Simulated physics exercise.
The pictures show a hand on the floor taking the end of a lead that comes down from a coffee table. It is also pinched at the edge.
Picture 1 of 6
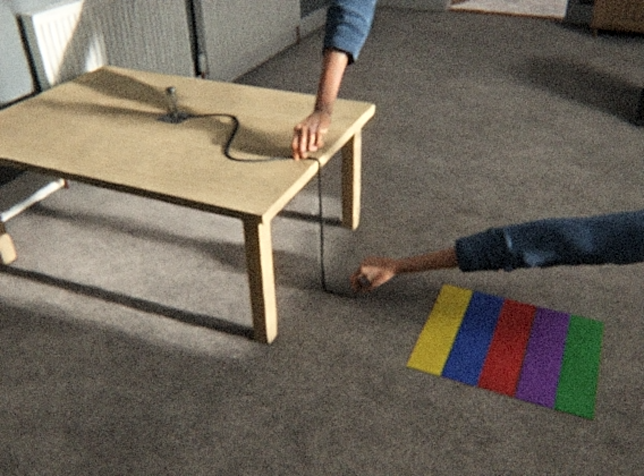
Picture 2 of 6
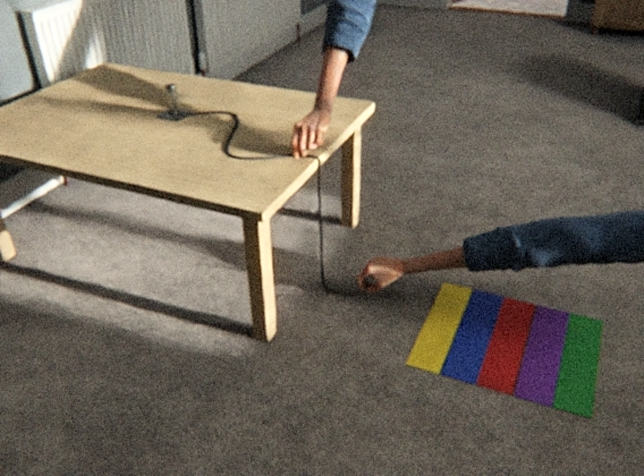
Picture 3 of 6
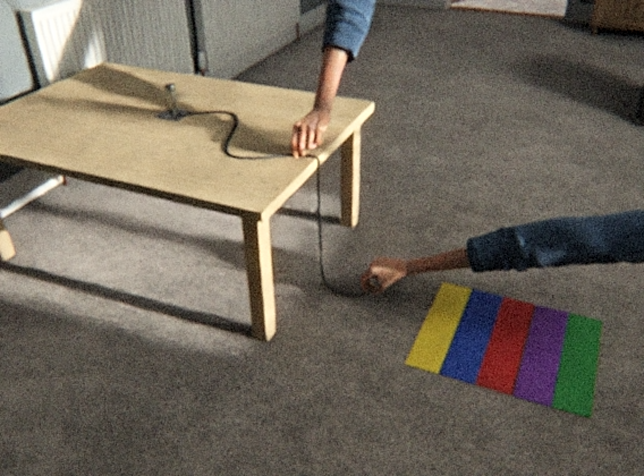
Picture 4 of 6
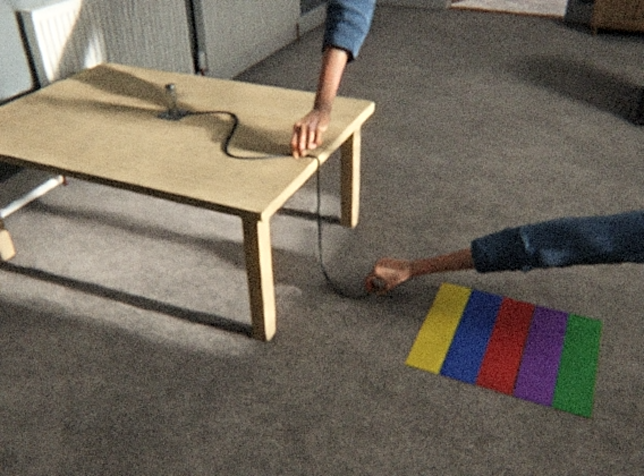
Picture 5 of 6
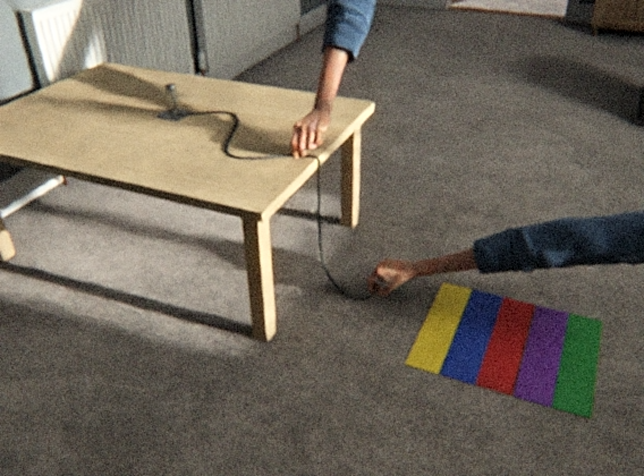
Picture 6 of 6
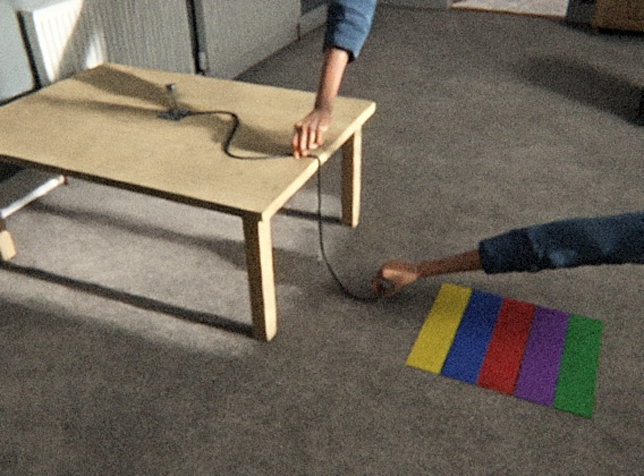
A hand low by the floor drew the end of a dark cord slightly to the right, near a striped colored mat, while another hand kept the cord pinched at the wooden table's edge.
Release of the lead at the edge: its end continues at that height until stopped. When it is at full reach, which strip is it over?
It is over the purple strip.
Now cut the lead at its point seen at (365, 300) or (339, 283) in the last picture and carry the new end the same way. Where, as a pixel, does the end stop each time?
Pixel positions, in order: (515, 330), (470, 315).
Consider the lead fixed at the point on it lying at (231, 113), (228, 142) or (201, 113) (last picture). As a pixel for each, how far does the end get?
It comes to rest around (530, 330), (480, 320) and (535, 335) respectively.
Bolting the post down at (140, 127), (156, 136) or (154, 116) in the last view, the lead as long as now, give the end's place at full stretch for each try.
In that order: (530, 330), (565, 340) and (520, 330).
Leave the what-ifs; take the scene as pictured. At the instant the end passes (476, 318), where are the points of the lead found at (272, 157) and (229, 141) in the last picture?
You'll see them at (329, 178) and then at (276, 143).
Early on, end near (476, 318); over blue.
Midway, end near (518, 329); over red.
At the end of the slack, end near (544, 336); over purple. It gets as far as the purple strip.
